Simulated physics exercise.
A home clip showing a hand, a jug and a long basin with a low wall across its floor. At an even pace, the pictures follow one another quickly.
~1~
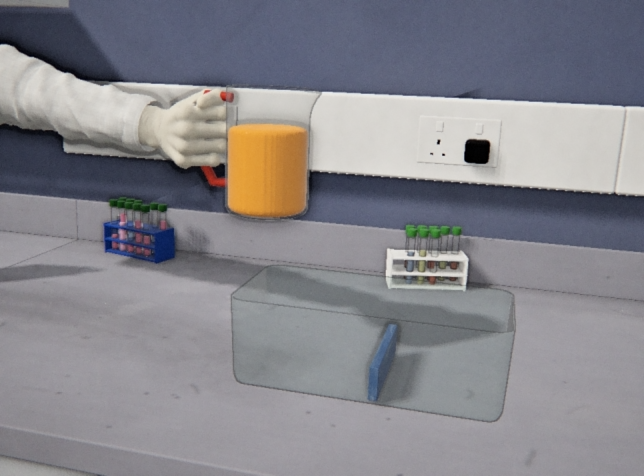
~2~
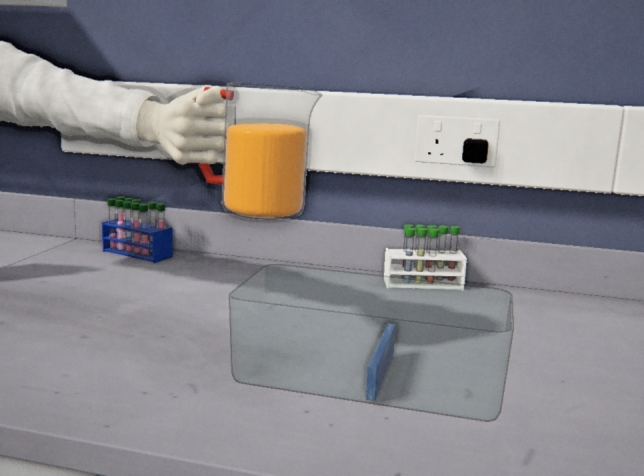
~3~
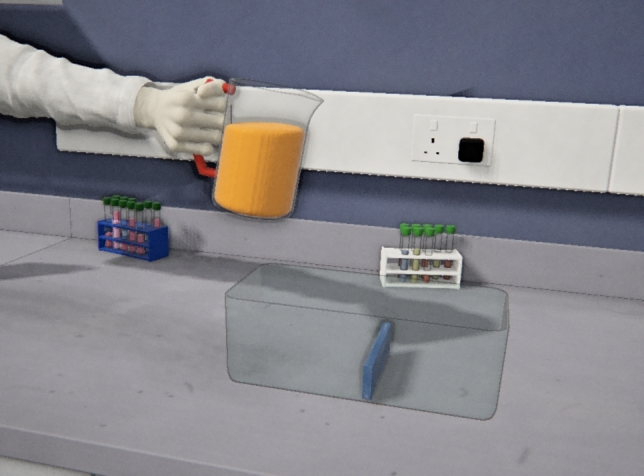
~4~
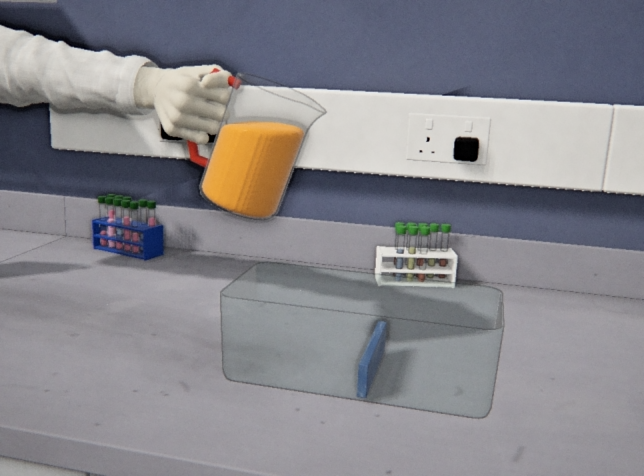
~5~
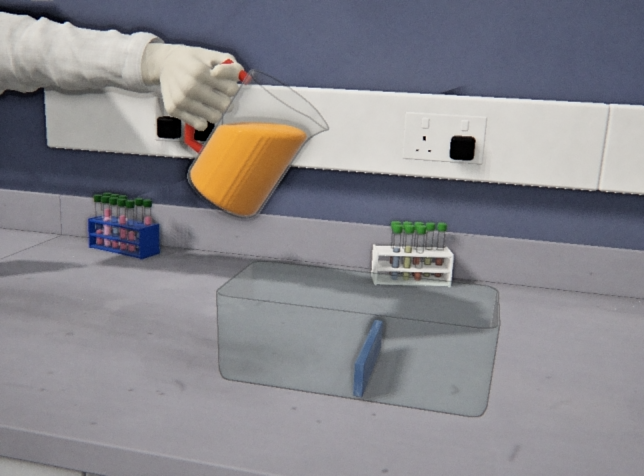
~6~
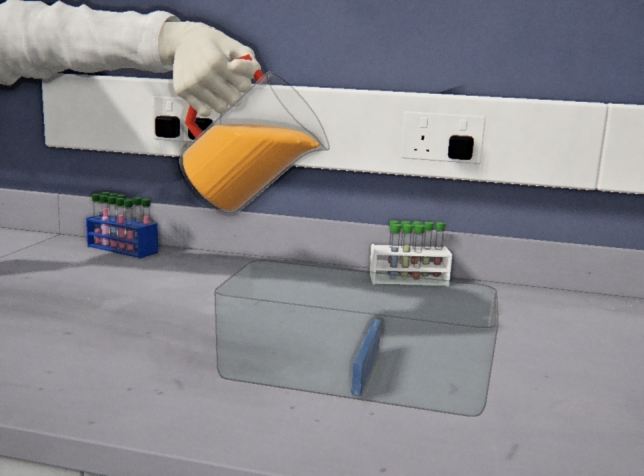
A grey laboratory bench against a blue wall with white trunking and sockets is seen from slightly above, the view drifting very slightly. A clear basin with a low blue wall across its floor sits in front of blue and white racks of green-capped tubes. Above it, a pale-gloved hand in a white sleeve steadily tilts a red-handled clear jug rightward, the orange liquid shifting toward its lip.
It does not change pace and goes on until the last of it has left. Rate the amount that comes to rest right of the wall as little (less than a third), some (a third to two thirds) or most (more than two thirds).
Some.
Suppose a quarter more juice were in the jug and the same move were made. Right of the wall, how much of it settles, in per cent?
65 per cent.
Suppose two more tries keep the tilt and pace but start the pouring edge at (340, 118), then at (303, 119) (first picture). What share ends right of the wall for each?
In turn 80 % and 5 %.
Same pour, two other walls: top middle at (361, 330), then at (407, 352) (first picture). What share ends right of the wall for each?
First try around 90 percent; second try around 5 percent.
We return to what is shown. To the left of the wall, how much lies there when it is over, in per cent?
Close to 50 in a hundred.
A moment on, the jug is tipped on its side and 73 per cent is still to pour, 4 is left of the wall and 2 right of it.
Next, the jug is tipped right over and 27 per cent is still to pour, 25 is left of the wall and 23 right of it.
Then the jug is tipped right over and 8 per cent is still to pour, 35 is left of the wall and 48 right of it.
Later the jug is tipped right over and 1 per cent is still to pour, 45 is left of the wall and 50 right of it.
Finally, 48 per cent lies left of the wall, 50 right of it and 2 outside.
